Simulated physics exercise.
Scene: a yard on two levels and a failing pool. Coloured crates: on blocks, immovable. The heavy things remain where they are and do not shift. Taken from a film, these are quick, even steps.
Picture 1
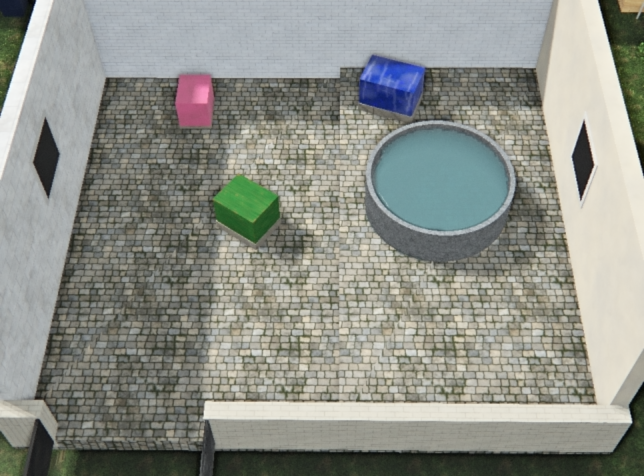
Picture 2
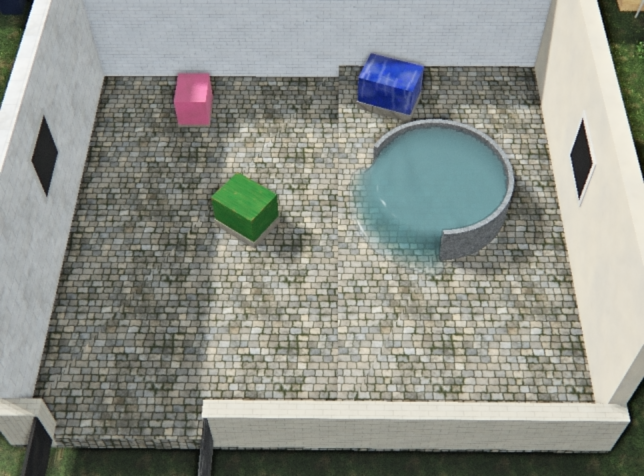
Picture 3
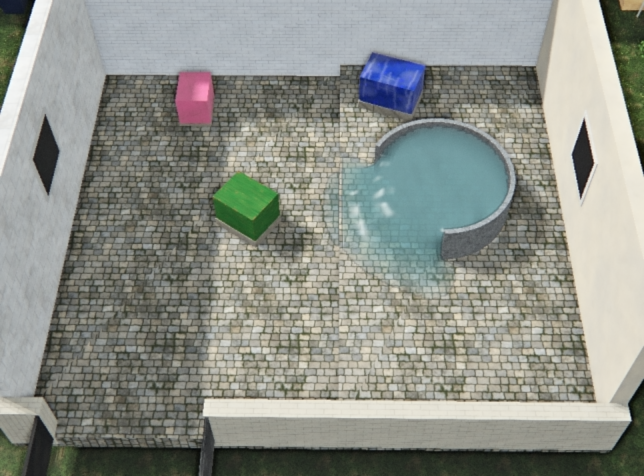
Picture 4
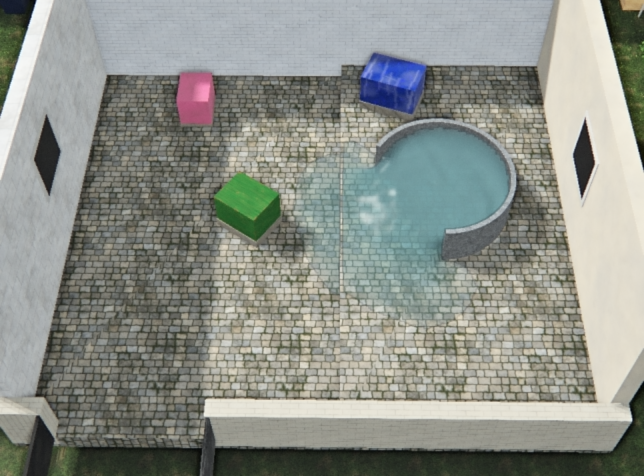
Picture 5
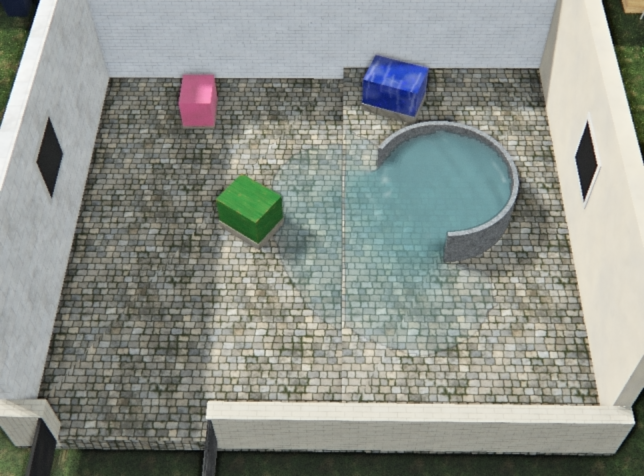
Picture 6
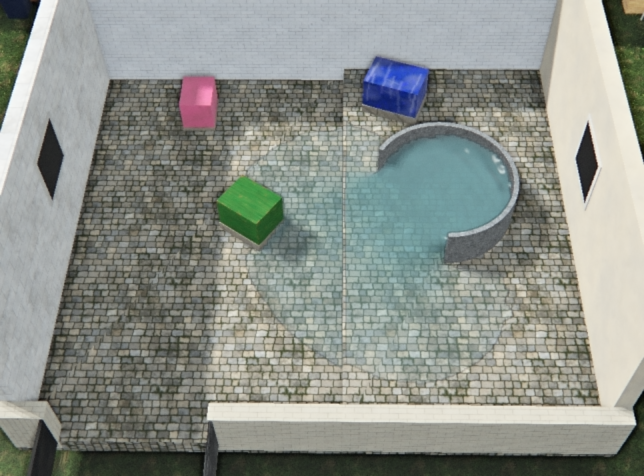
Water sits still in a round grey pool in a walled, paved yard with pink, green and blue crates. The pool's front-left wall is suddenly missing, and water pours through the gap, spreading left and toward the viewer in a widening, thinning sheet that reaches around the unmoving green crate.
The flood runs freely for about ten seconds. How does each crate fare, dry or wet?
Outcome: The blue crate will not be touched. The green crate will be touched. The pink crate will be touched.
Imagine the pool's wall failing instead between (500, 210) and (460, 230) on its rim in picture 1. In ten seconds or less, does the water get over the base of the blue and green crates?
Note: Blue crate is left dry; green crate is left dry.
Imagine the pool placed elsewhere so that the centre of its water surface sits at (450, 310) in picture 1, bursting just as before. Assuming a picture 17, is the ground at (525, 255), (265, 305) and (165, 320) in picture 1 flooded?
Untouched, submerged, submerged.
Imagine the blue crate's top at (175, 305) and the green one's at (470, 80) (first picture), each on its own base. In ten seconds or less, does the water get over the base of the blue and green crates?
First blue: It is dampened; then green: It keeps clear.
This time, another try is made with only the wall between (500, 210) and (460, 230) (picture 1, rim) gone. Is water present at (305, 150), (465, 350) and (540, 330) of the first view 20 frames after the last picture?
So it's nothing at the first, liquid at the second and liquid at the third.
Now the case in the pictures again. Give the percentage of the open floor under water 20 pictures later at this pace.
My estimate is near 60 per cent.
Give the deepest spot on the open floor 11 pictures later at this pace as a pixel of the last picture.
Roughly at pixel (281, 234).
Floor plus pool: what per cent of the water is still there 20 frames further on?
Some 90 per cent.
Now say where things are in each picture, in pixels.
Still water in the pool at (440, 179), in the first picture.
The front is at a hidden place, out from the gap at (378, 221), in the second picture.
Water pours out at (379, 222) and has run to (440, 290), in the third picture.
The front is at (448, 315), out from the gap at (380, 223), in the fourth picture.
The front is at (447, 343), out from the gap at (382, 225), in the fifth picture.
The front is at (260, 164), out from the gap at (383, 227), in the sixth picture.
A moment on, water covers 40 % of the floor; the blue crate water round its plinth, the green crate water round its plinth, the pink crate water round its plinth.
Next, water covers 50 % of the floor; the blue crate water round its plinth, the green crate water round its plinth, the pink crate water round its plinth.
Then, water covers 60 % of the floor; the blue crate water round its plinth, the green crate water round its plinth, the pink crate water round its plinth.
Later, water covers 70 % of the floor; the blue crate water round its plinth, the green crate water round its plinth, the pink crate water round its plinth.
In the end, water covers 75 % of the floor; the blue crate stayed above the water, the green crate was topped, the pink crate was topped.
